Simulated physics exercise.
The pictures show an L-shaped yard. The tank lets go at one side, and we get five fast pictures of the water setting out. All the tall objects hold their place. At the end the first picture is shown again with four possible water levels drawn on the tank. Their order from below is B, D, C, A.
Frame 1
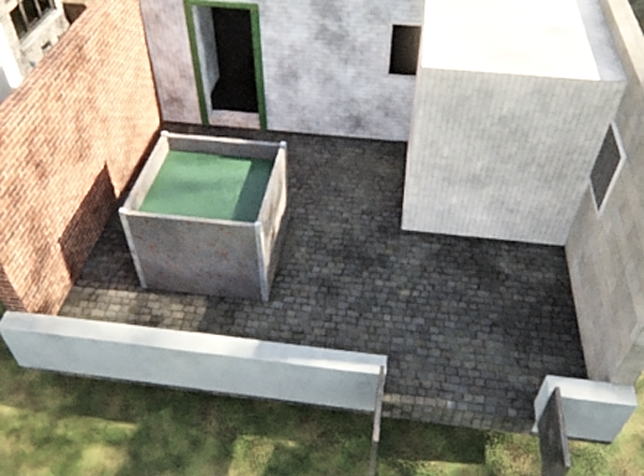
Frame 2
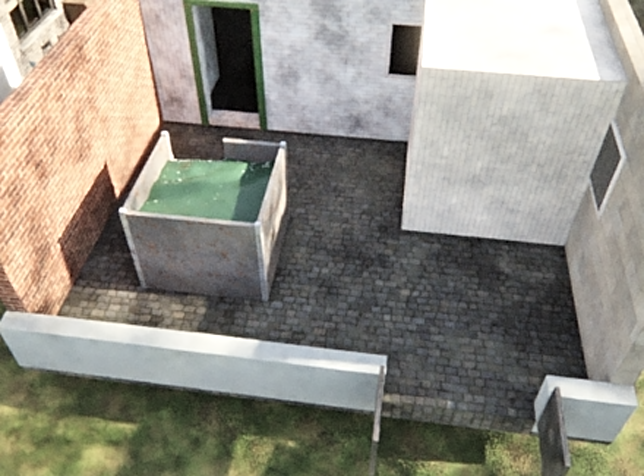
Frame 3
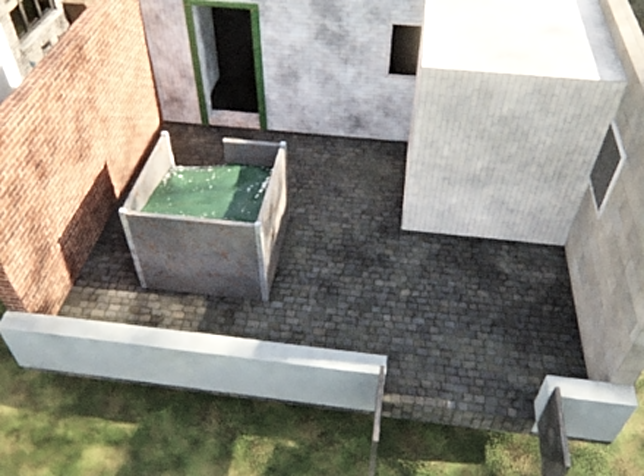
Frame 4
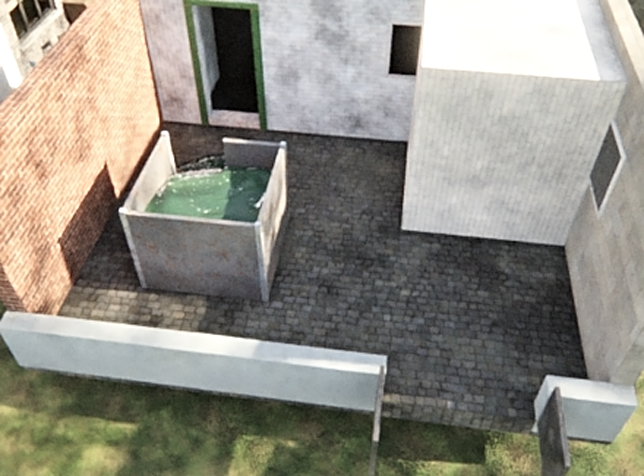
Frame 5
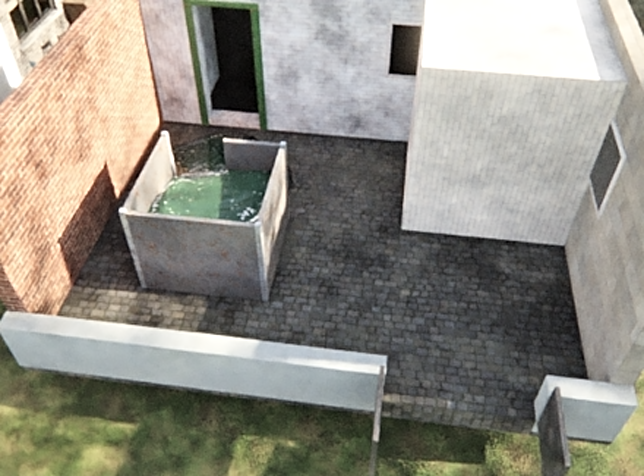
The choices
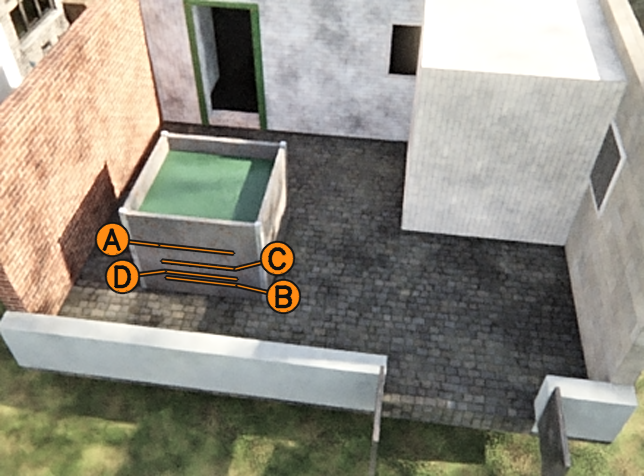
In this clip, a gap appears in the far wall of a raised tank of green water in a paved, walled yard, and the water ripples, drops lower and churns with white flecks near the opening while the surroundings stay still.
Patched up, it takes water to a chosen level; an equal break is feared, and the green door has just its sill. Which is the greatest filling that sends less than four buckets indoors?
Take D.
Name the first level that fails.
Level C.
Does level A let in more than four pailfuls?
Yes, it does.
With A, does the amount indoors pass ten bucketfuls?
Yes, clearly.
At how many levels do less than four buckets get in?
Two of the four.
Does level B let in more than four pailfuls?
No, not at all.
On the marked copy, A at (195, 249); B at (201, 281); C at (198, 265); D at (200, 275); from the bottom up B, D, C, A.
With A, dozens of bucketfuls pour in.
With B, nothing gets over.
With C, about 11 bucketfuls get in.
With D, a bucket or two gets in.
